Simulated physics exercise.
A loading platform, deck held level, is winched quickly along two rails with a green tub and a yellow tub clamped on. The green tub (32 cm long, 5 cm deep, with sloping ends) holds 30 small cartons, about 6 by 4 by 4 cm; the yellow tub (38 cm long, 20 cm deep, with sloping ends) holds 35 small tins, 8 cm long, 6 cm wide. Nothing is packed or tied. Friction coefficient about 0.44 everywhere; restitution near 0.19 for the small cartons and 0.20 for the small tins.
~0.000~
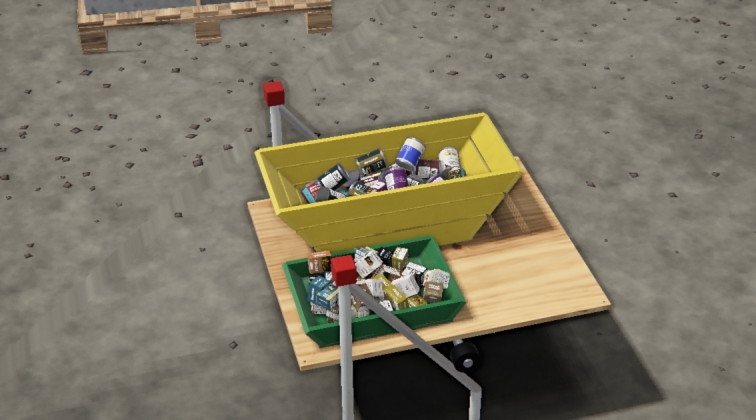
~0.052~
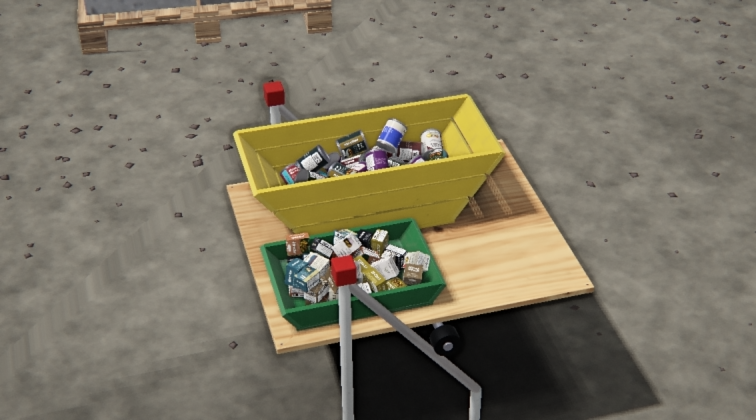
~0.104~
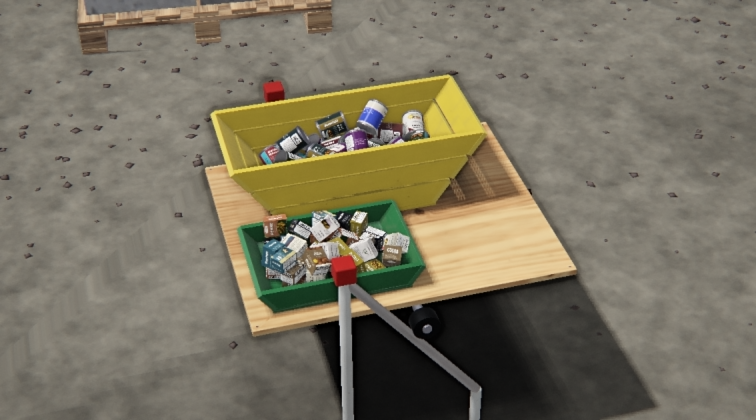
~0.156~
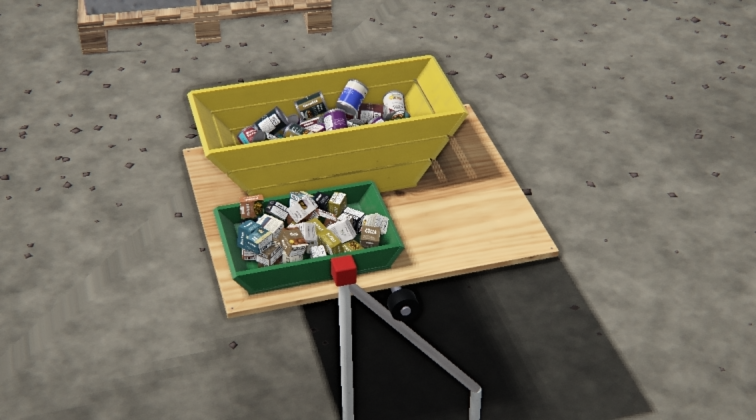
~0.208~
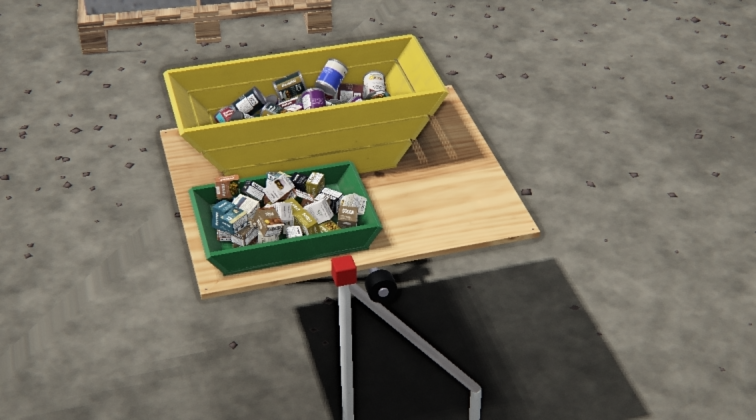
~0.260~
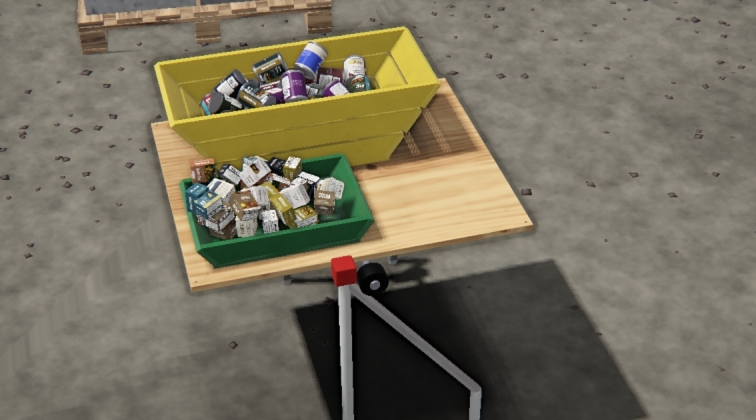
On bare grey ground, a wooden platform carries a yellow tub and green tub up and left.
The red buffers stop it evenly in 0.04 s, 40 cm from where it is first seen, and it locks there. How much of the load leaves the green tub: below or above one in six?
It sheds more than a sixth of them.
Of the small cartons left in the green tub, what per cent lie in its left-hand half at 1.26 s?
About 100 per cent.
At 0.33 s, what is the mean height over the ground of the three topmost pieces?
Roughly 92 cm.
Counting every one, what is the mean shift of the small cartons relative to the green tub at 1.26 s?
Some 44 cm leftwards.
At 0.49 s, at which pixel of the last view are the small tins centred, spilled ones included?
At about (251, 115).
After 0.33 s, green tub 26 in, 4 out and yellow tub 35 in, 0 out.
After 0.49 s, green tub 12 in, 18 out and yellow tub 35 in, 0 out.
After 0.71 s, green tub 11 in, 19 out and yellow tub 35 in, 0 out.
Final count (at 1.26 s), green tub 11 in, 19 out and yellow tub 35 in, 0 out. Asked share, 19 of 30, 63 per cent.
